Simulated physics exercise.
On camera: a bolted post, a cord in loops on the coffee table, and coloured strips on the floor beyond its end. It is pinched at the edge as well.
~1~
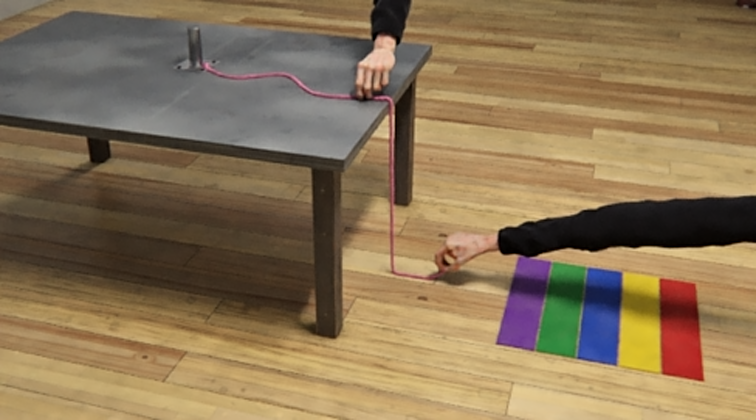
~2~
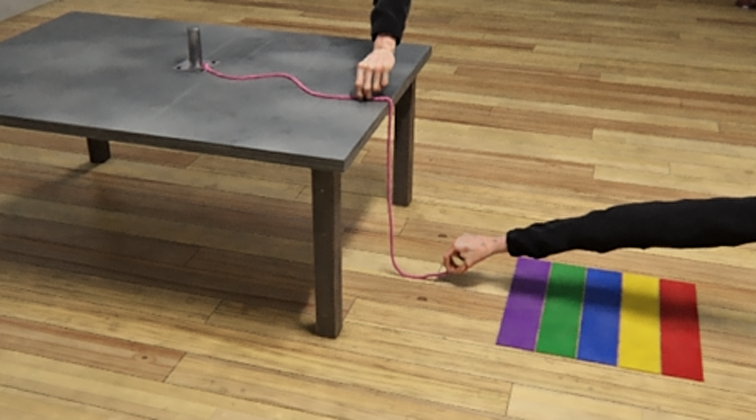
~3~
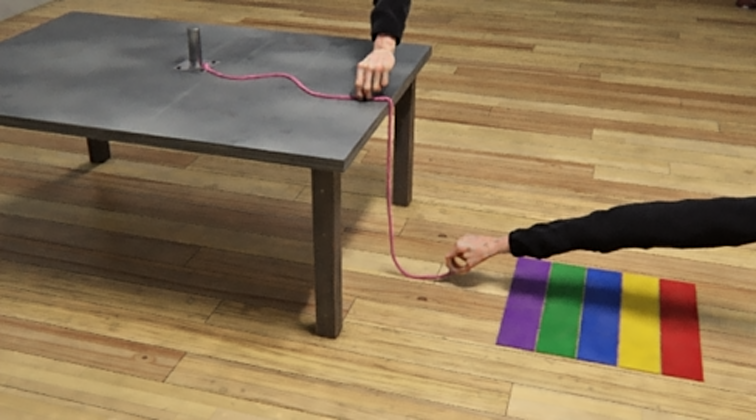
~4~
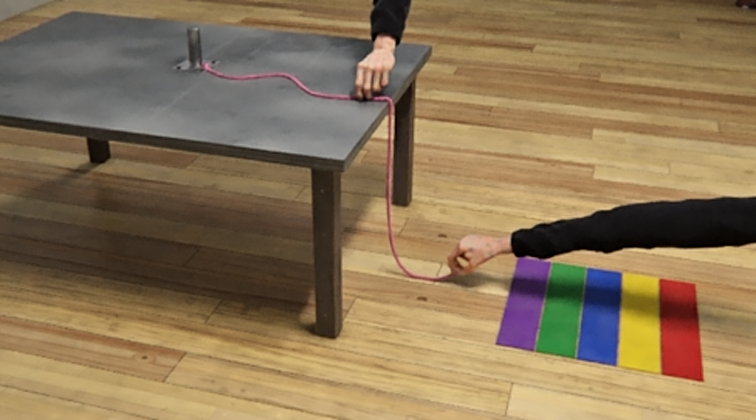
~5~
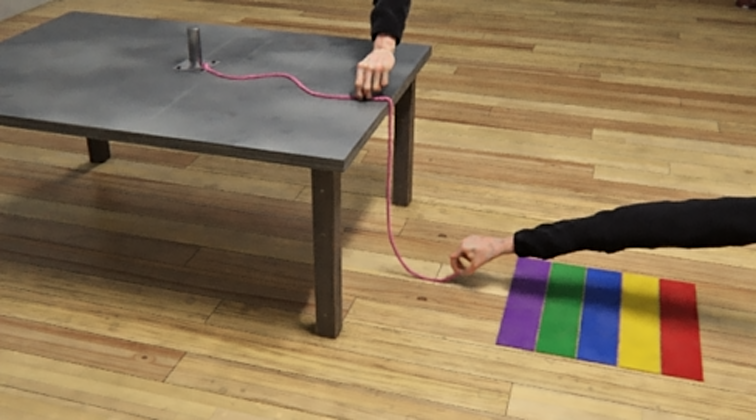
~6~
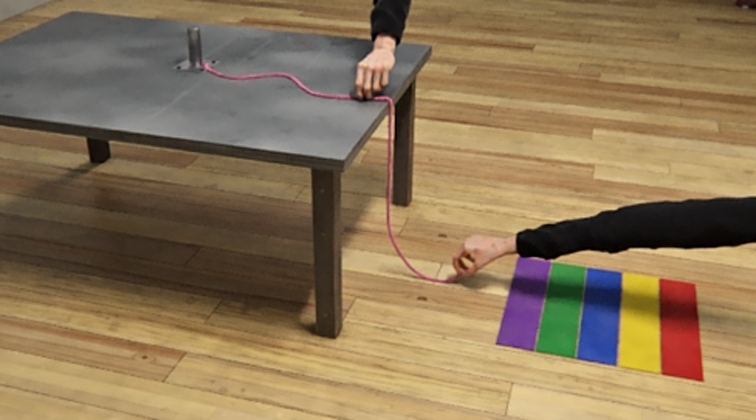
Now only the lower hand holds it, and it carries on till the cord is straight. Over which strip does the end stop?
The blue one.
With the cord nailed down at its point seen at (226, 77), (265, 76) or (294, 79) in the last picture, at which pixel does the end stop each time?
In that order: (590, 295), (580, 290) and (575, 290).
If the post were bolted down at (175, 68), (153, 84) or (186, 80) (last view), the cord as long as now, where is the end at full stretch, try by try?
Try by try, around (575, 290), (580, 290) and (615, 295).
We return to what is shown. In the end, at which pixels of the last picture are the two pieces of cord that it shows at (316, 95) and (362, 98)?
The first at (350, 92), the second at (392, 104).
Early on, end near (526, 282); over purple.
Midway, end near (571, 290); over green.
At the end of the slack, end near (599, 294); over blue. It halts on the blue strip.
